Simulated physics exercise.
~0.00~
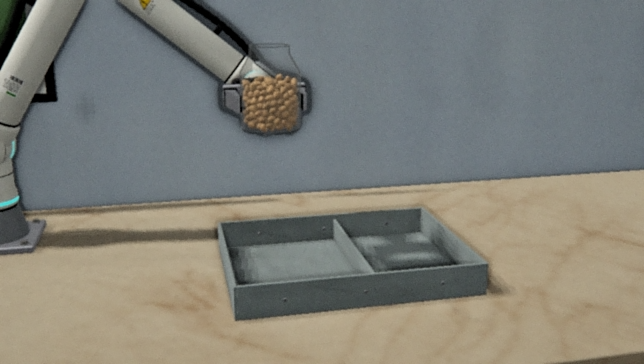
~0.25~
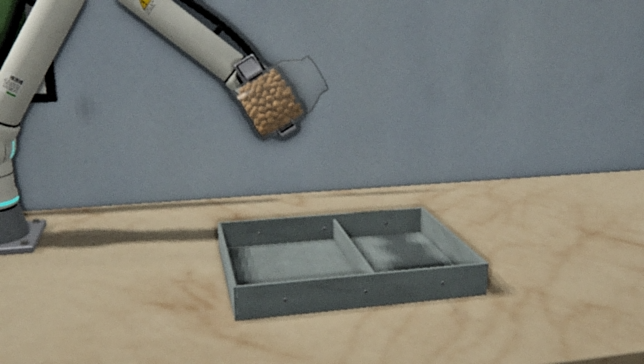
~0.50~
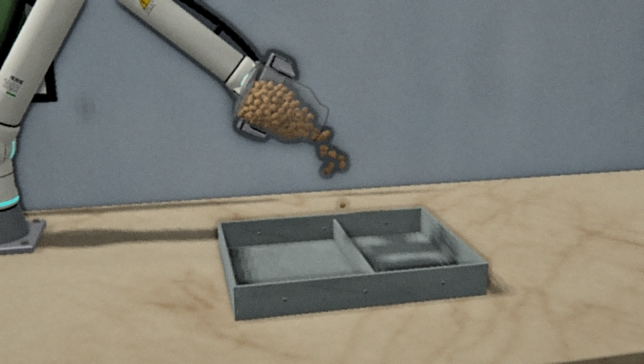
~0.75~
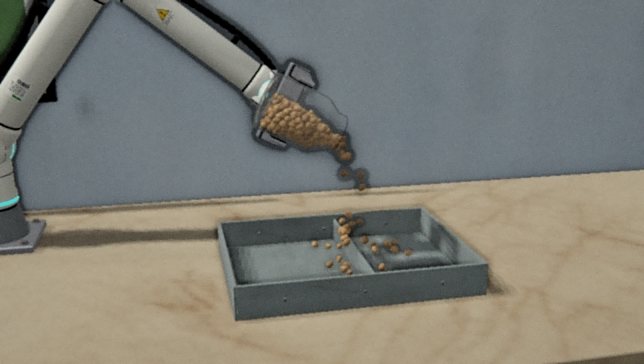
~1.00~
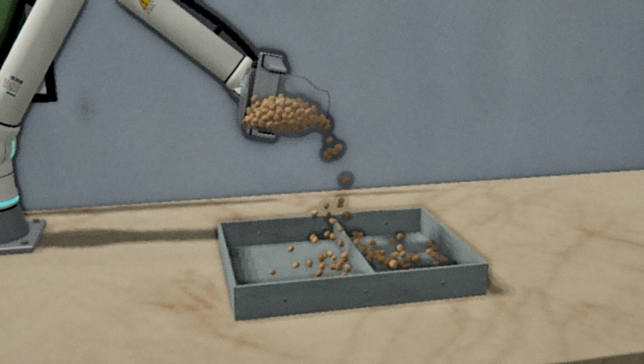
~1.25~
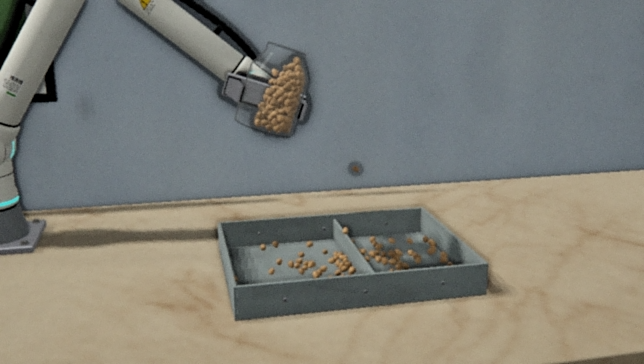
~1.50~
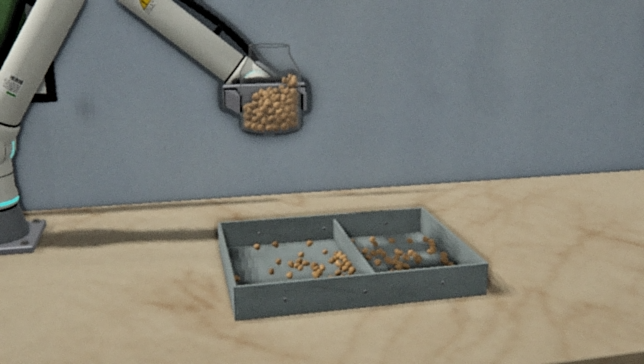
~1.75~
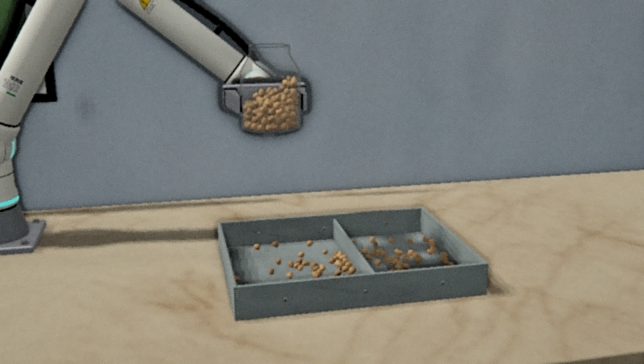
The footage shows a robot arm tipping a clear jar of brown beans over a grey tray split in two by a cross wall, spilling some into both parts, then turning the jar upright with most beans still inside and the rest scattered across the tray.
